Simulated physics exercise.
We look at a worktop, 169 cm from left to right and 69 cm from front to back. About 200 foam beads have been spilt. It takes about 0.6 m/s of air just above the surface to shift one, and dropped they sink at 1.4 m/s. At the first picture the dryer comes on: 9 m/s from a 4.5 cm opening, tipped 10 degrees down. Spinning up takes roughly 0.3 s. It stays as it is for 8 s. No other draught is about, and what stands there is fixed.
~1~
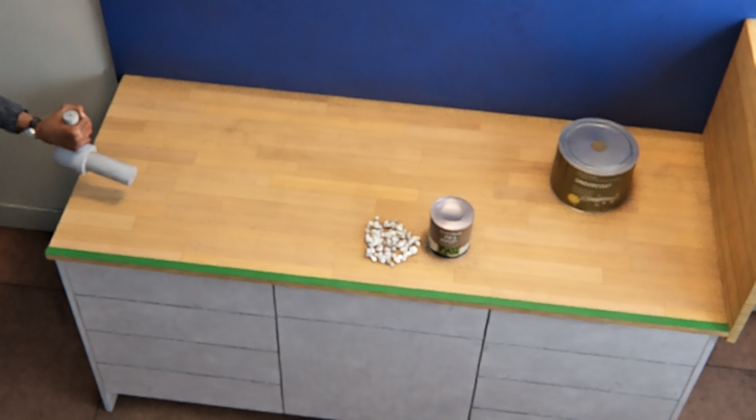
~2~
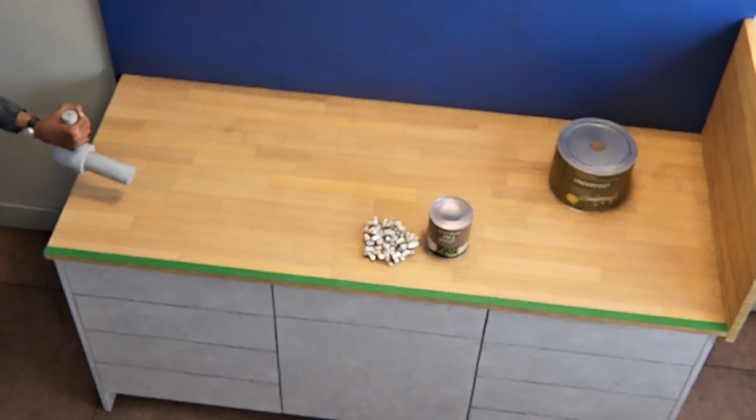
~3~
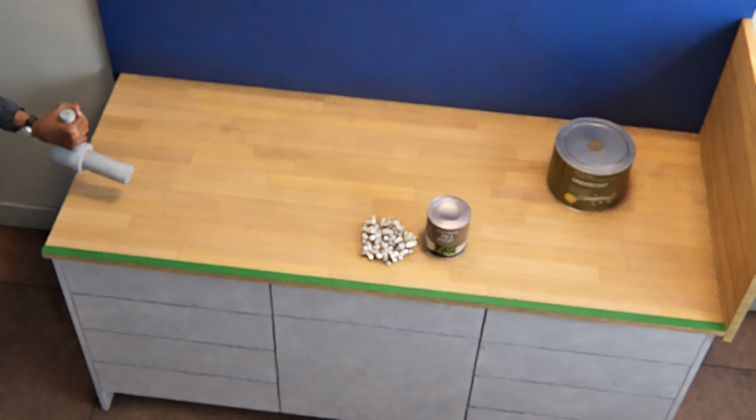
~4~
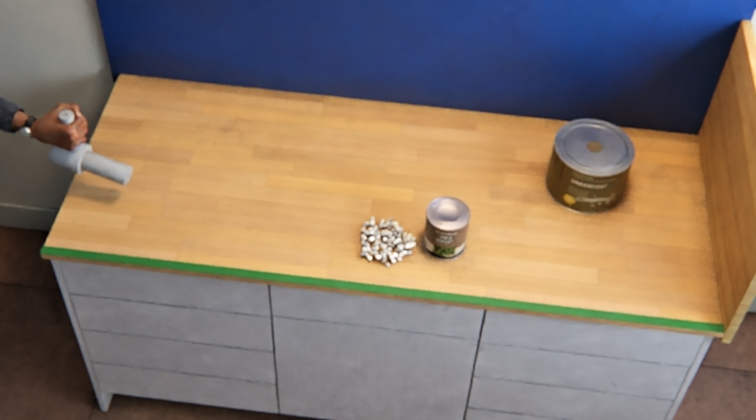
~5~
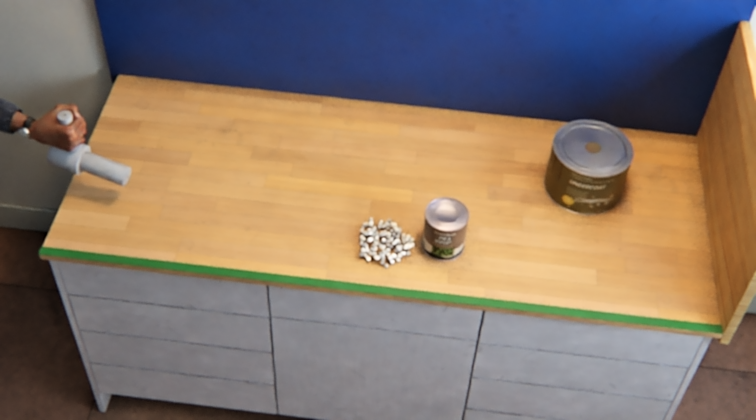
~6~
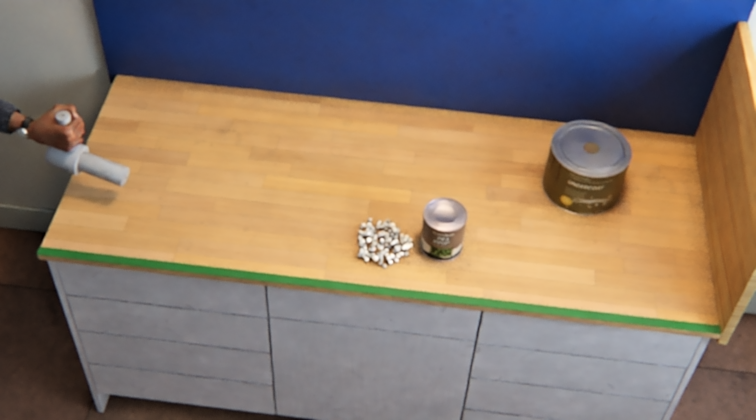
To begin with, a hand at the left holds a grey dryer over a wooden worktop, its mouth angled down to the right, with a heap of pale foam beads beside a small tin and a larger tin further right. The hand and dryer barely move, and the beads stay heaped.
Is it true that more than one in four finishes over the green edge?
Answer: Yes.
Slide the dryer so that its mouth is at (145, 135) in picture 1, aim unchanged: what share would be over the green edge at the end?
Then about 100 %.
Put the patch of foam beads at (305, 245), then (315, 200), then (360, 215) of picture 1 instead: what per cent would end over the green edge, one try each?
In turn about 60 %, 0 %, 1 %.
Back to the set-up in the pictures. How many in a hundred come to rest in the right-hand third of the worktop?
Some 60 per cent.
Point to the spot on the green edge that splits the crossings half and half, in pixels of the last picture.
Around (573, 317).
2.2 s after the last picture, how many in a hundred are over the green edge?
Some 40 per cent.
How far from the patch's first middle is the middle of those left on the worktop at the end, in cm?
About 75 cm.
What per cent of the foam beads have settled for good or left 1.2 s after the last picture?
Some 40 per cent.
Then, 1.2 s after the last picture the count stands so, 38 % are over the green edge; the middle of those still in play is near (545, 175).
Then, 2.2 s after the last picture the count stands so, 38 % are over the green edge; the middle of those still in play is near (569, 147).
Then, 4.1 s after the last picture the count stands so, 38 % are over the green edge; the middle of those still in play is near (603, 141).
Then, 7.7 s after the last picture, at the end, 39 % are over the green edge; the middle of those still in play is near (612, 141).
